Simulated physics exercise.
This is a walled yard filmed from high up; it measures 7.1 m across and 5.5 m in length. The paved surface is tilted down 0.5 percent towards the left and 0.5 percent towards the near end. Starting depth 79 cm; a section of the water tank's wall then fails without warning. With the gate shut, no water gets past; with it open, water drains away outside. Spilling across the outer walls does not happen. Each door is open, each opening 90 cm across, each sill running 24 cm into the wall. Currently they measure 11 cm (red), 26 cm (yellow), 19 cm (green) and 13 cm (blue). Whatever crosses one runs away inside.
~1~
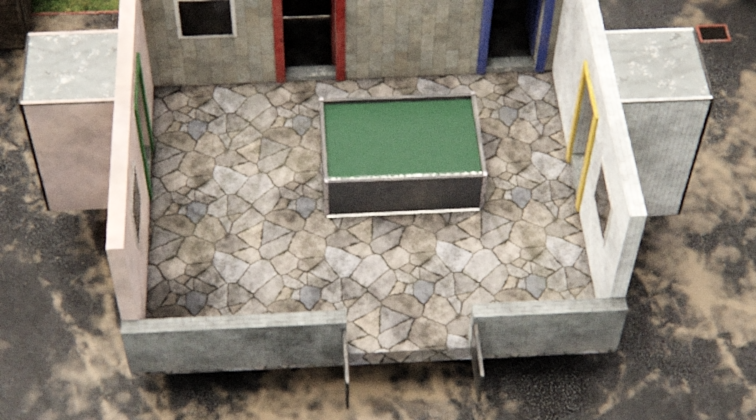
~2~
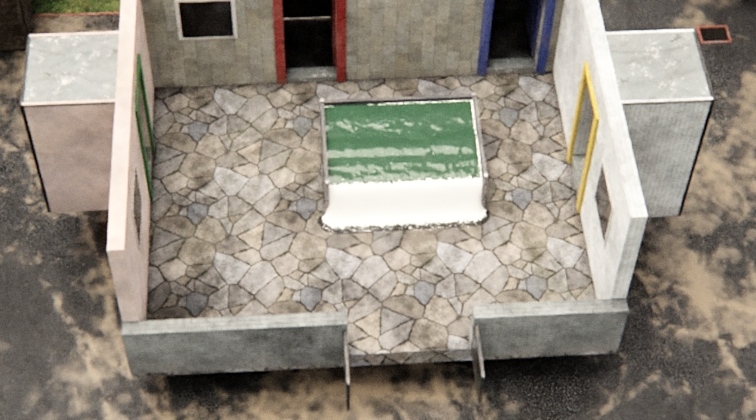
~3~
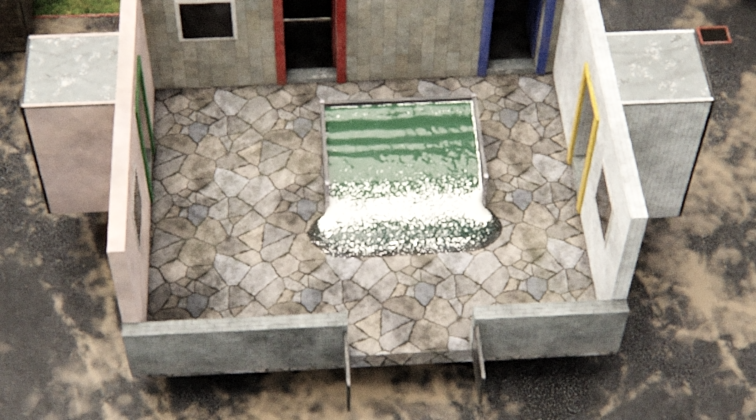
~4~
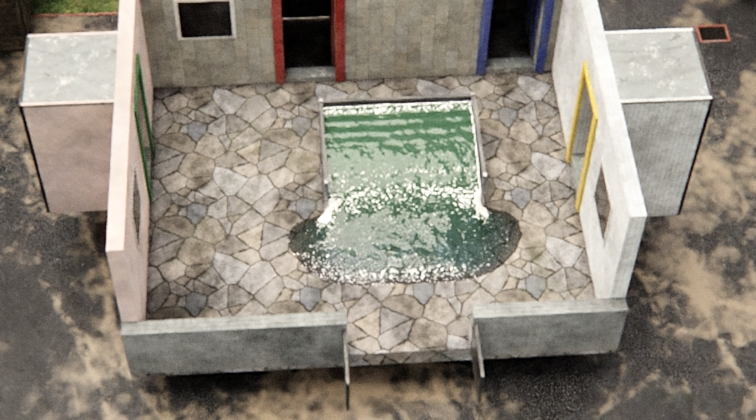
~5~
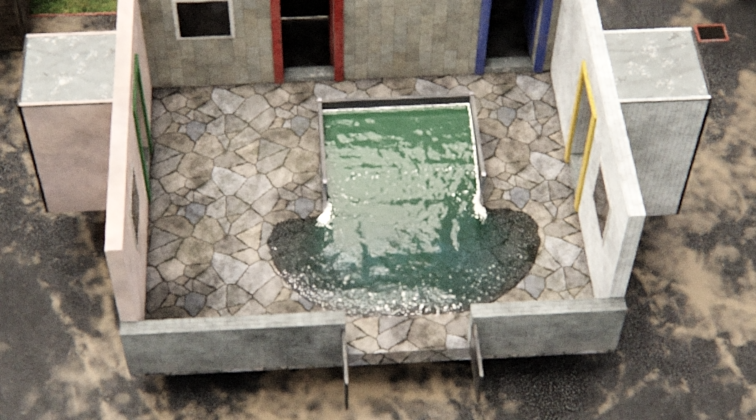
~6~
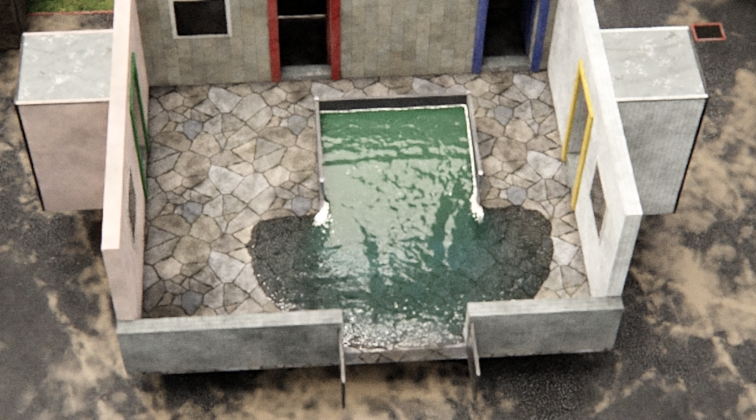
In a walled stone-paved yard, green water bursts from a tank's near side and spreads outward.
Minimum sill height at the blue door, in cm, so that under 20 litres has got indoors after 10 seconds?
Approx. 8.5 cm.
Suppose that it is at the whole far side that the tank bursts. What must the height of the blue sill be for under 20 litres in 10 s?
Minimum height: Approx. 23 cm.
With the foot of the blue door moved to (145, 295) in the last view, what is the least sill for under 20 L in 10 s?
Roughly 14.0 cm.
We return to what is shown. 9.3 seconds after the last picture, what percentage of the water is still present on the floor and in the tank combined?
Roughly 48 percent of the water remains.
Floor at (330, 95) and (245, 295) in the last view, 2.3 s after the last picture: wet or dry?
Note: Point one not yet reached; point two reached.
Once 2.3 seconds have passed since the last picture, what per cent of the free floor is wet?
I'd say near 50 percent is wet.
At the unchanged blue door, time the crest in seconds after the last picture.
It peaks at about 4.0 s.
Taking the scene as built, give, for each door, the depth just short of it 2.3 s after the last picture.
Centimetres: Red = 0, yellow = 5, green = 0, blue = 0.
Then, 0.7 s after the last picture water covers 40 % of the floor, deepest (38 cm) near (479, 332); it has not reached the blue door.
Then, 2.3 s after the last picture water covers 50 % of the floor, deepest (28 cm) near (141, 350); it has not reached the blue door.
Then, 9.3 s after the last picture water covers 100 % of the floor, deepest (10 cm) near (385, 87); 3 cm at the blue door, 2 litres in over its 13 cm sill.
At the blue door as built, the water peaked near 14 cm, 4.1 s after the last picture.
Run again over the same 10 s with other heights there, 37 litres in over 7 cm, 14 litres over 9.5 cm. The limit of 20 litres is kept from about 8.5 cm up.
